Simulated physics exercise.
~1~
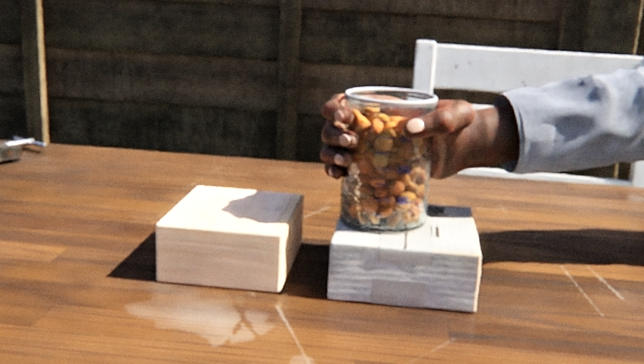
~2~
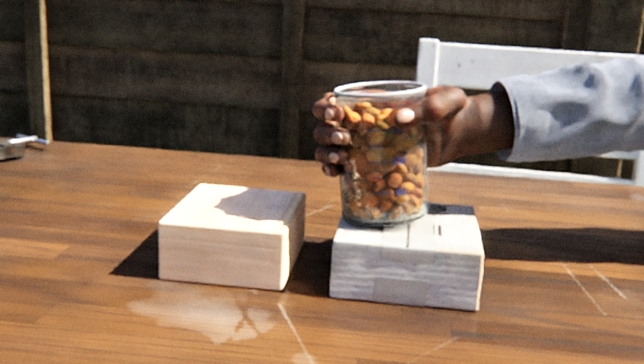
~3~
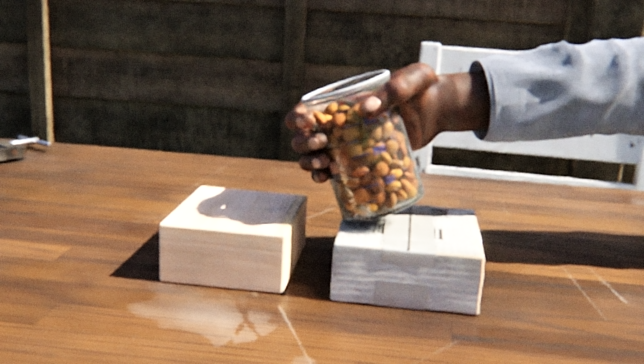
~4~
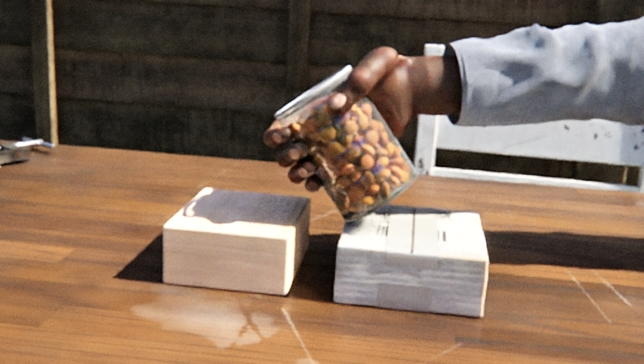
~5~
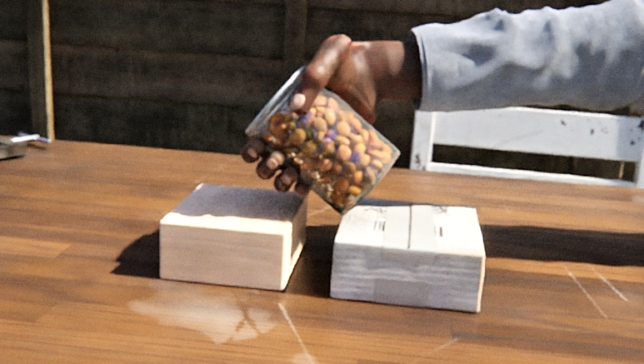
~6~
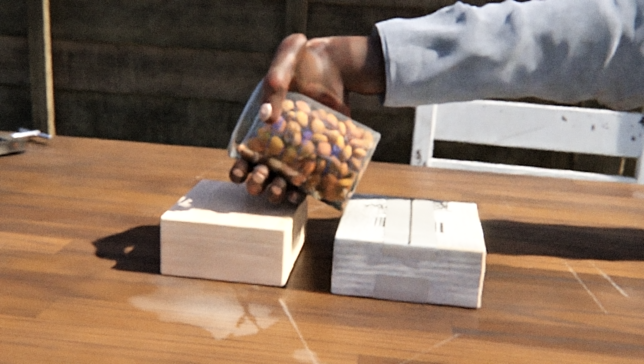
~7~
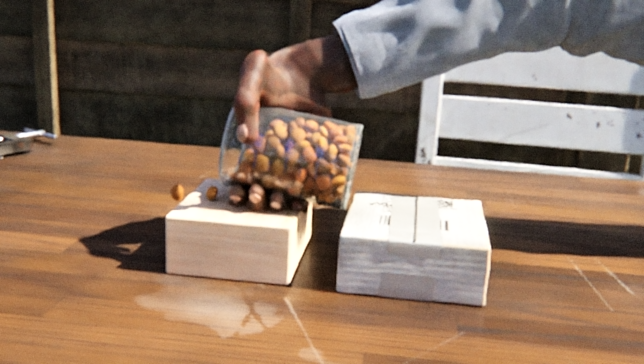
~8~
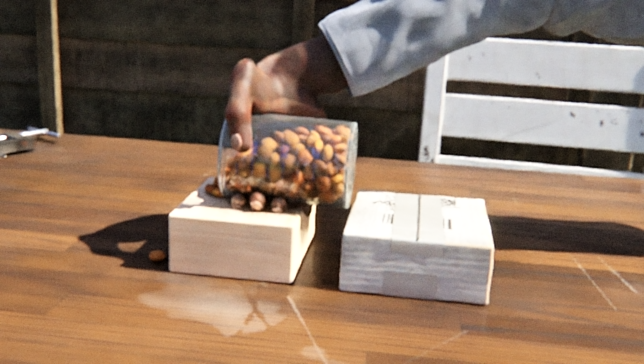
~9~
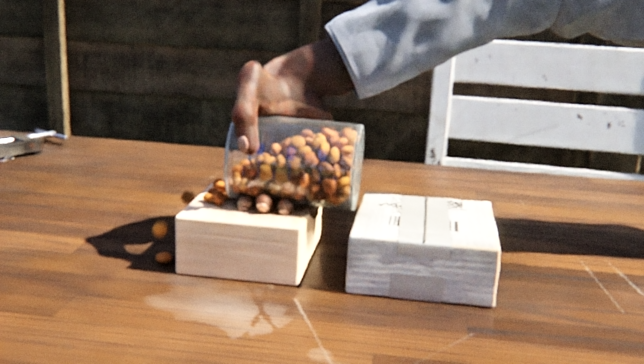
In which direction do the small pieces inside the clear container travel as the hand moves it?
The pieces move to the left, from above the right block toward the left one.
The clip shows a hand lifting a clear container of small brown pieces off the right of two pale blocks, tilting it to the left and laying it on its side against the left block, where a few pieces spill out onto the block and table.
